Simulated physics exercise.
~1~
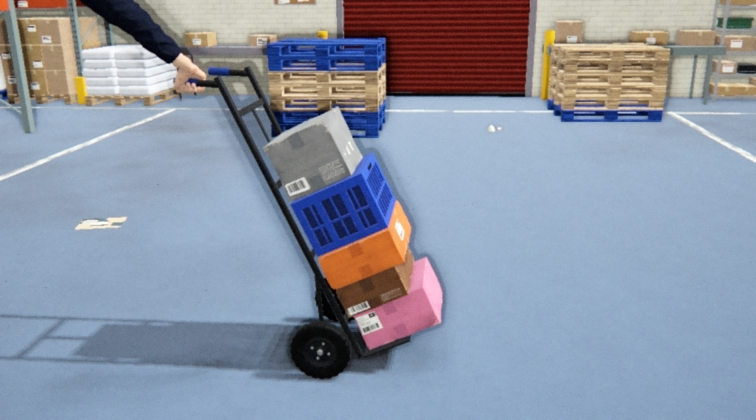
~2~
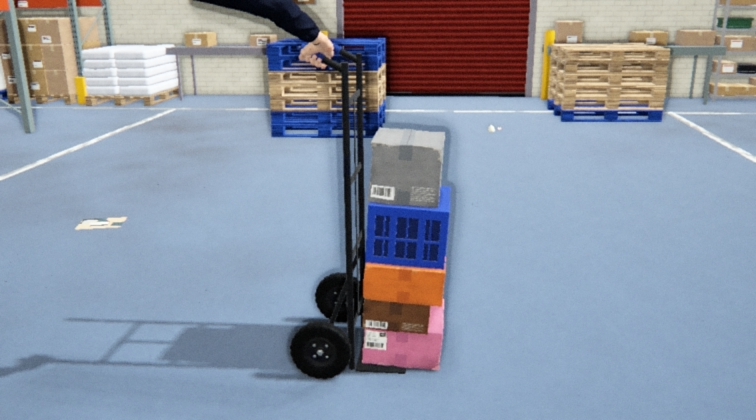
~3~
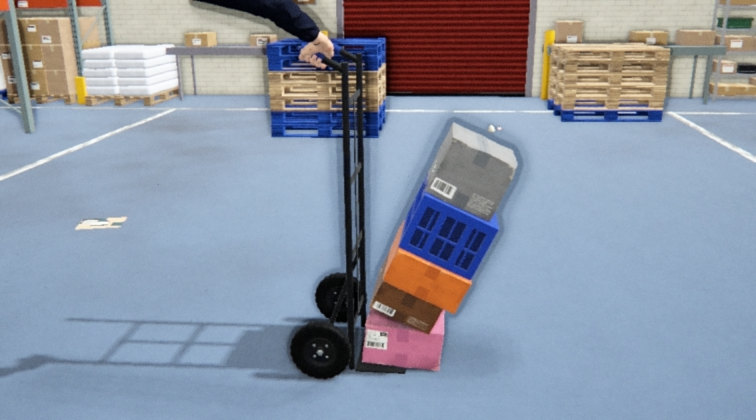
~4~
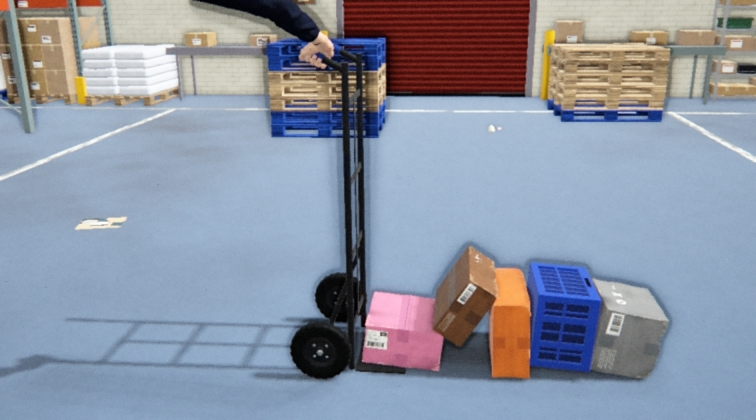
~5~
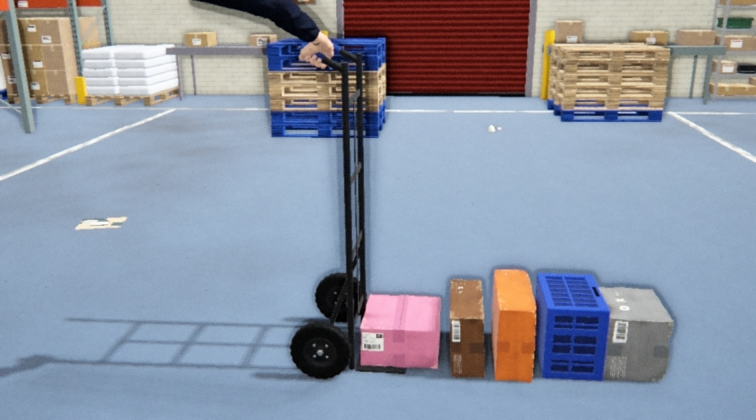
In a warehouse, a hand swung a leaning sack truck upright, and its stack tipped off to the right, leaving the pink box on the plate while the brown box, orange parcel, blue crate and grey box ended up in a row on the floor.
